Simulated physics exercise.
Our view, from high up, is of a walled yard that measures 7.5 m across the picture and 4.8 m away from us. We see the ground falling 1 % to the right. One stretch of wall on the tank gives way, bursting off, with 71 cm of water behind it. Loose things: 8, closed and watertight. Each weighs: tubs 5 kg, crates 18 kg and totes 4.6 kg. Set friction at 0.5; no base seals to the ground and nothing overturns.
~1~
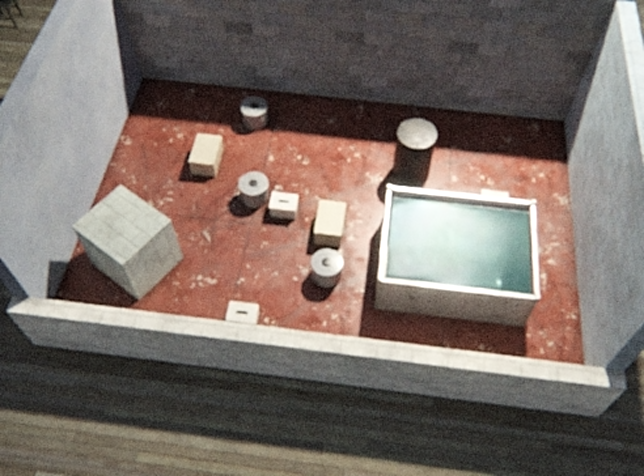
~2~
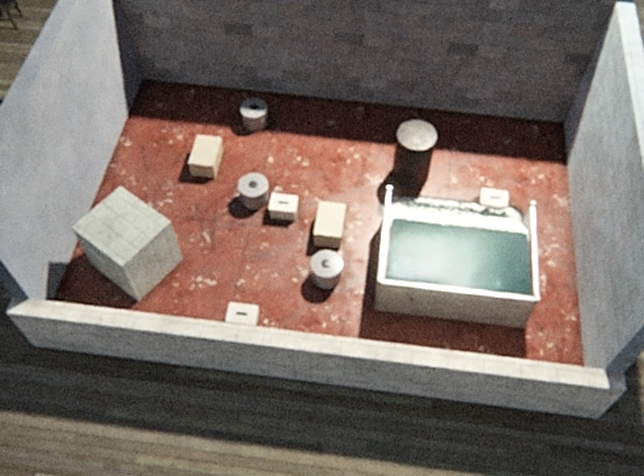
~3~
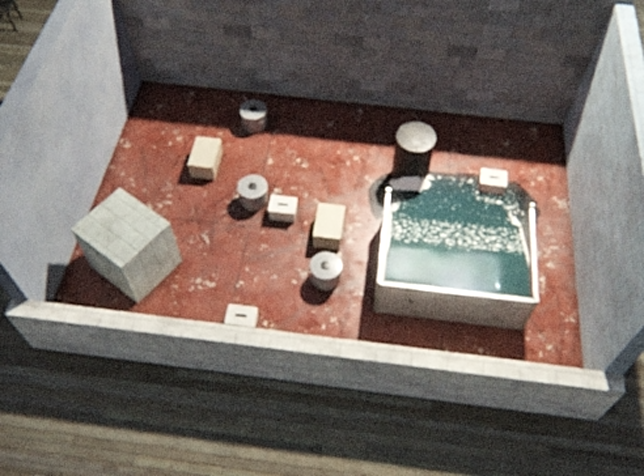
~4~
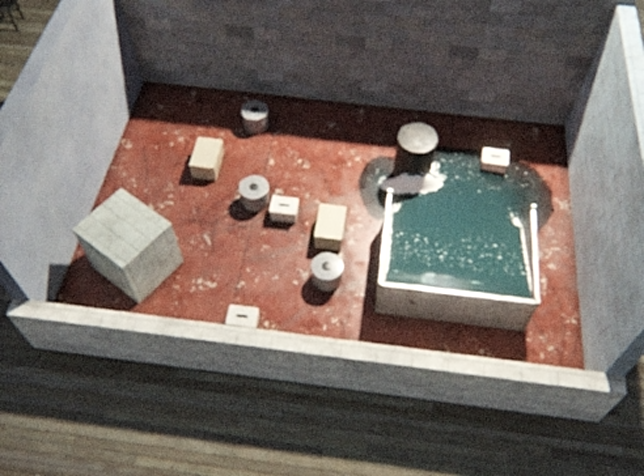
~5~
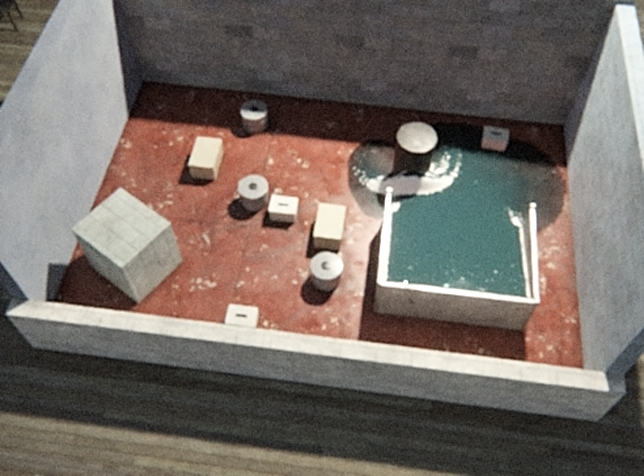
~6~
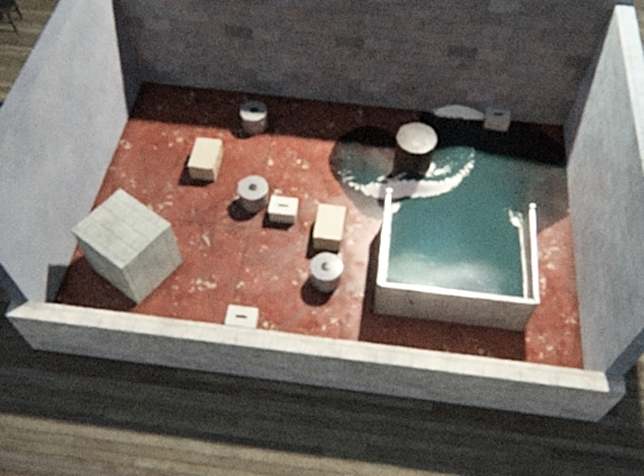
A walled yard with a mottled red floor and pale grey walls is seen from high up by a still camera. A white-rimmed tank of green water sits at the right, a big pale block at the left, and small cream boxes, white totes and grey tubs lie between. The tank's back wall gives way, water surges out around a round-topped drum and spreads toward the back wall, pushing one white tote backward while everything else stays put.
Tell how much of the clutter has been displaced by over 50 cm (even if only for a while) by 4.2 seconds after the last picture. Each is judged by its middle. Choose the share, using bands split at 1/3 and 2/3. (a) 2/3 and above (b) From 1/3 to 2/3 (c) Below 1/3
The answer is b.
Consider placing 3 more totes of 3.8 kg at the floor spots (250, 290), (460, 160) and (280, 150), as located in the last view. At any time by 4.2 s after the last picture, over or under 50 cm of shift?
Result, in sequence: Below the mark / above the mark / above the mark.
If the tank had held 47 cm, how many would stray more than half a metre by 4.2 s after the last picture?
That would make 2 of them.
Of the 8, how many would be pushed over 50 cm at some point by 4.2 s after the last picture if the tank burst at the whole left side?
Count: 7.
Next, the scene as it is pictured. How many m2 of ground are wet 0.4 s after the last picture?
Somewhere around 13 m2, roughly.
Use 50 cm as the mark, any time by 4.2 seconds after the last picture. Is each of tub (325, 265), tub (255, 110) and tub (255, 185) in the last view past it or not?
Result, in order: Undershooting / overshooting / overshooting.
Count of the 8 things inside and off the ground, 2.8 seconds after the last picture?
By my count, 2.
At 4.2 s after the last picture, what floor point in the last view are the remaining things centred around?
Around (275, 225).
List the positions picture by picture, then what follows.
The first picture shows a tote at (495, 199) rests on the ground; a tub at (253, 183), on the bottom; 2.9 m2 under water; 0 of 8 have shifted.
The second picture shows a tote at (494, 197), on the bottom, 5 cm from its start; a tub at (253, 185) rests on the ground; water covers 4.0 m2; 1 of 8 have shifted.
The third picture shows a tote at (494, 177) rests on the ground, 47 cm from its start; a tub at (252, 186) rests on the ground; 5.3 m2 under water; 1 of 8 have shifted.
The fourth picture shows a tote at (496, 156), on the bottom, 93 cm from its start; a tub at (254, 187) rests on the ground; 6.7 m2 under water; 1 of 8 have shifted.
The fifth picture shows a tote at (496, 134) rests on the ground, 142 cm from its start; a tub at (253, 187), on the bottom; 8.4 m2 under water; 1 of 8 have shifted.
The sixth picture shows a tote at (498, 115), on the bottom, 189 cm from its start; a tub at (253, 187), on the bottom; 10.1 m2 under water; 1 of 8 have shifted.
Then, 0.4 s after the last picture 1 of 8 are over 50 cm from their spots; 1 afloat.
Then, 1.5 s after the last picture 2 of 8 are over 50 cm from their spots; 1 afloat.
Then, 2.8 s after the last picture 3 of 8 are over 50 cm from their spots; 2 afloat.
Then, 4.2 s after the last picture 3 of 8 are over 50 cm from their spots, and 3 have been at some point; 2 afloat.
